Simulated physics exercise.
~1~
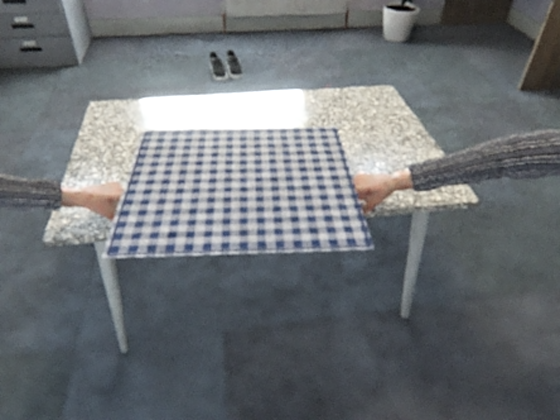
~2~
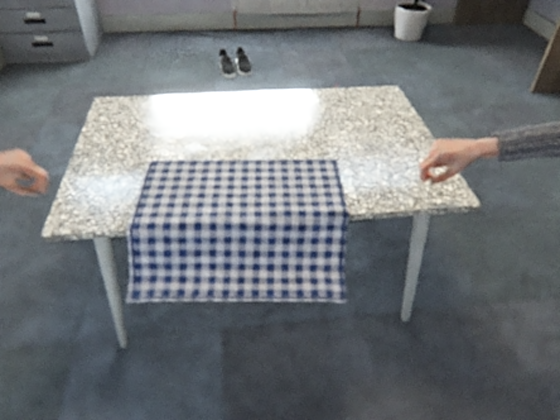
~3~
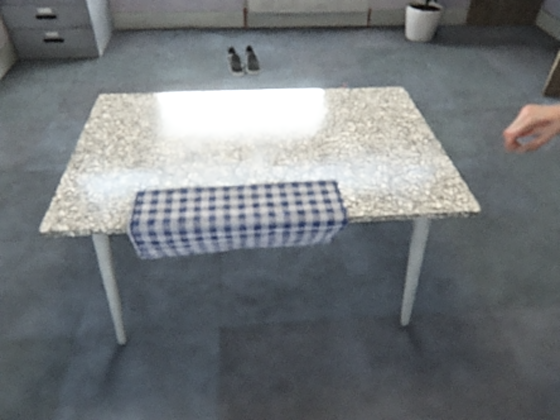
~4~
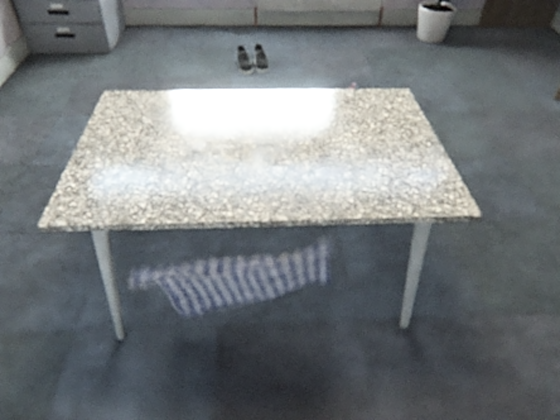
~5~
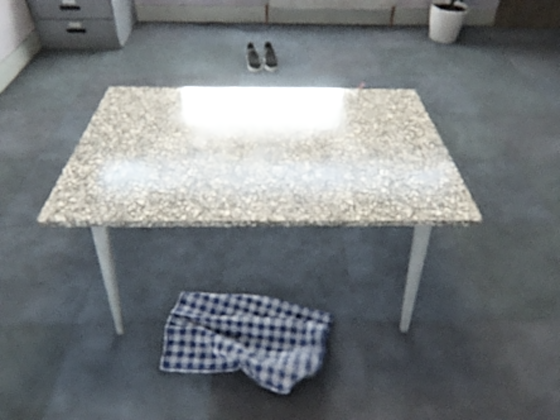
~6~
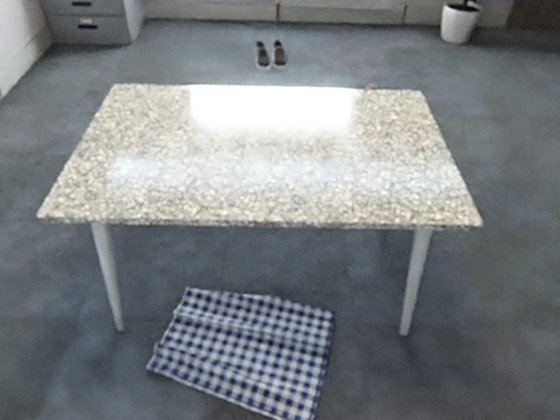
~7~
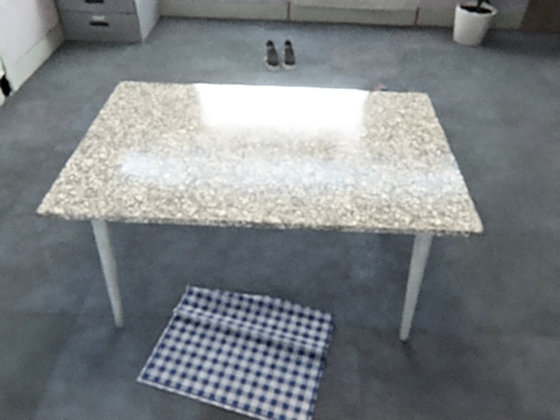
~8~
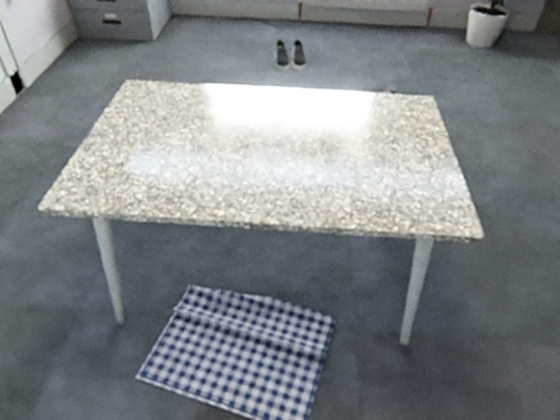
In this clip, two hands lower a blue and white checkered cloth over the near edge of a speckled table and let go. The cloth slides off the edge and drops to the floor, where it settles crumpled, then flattens out and lies still.
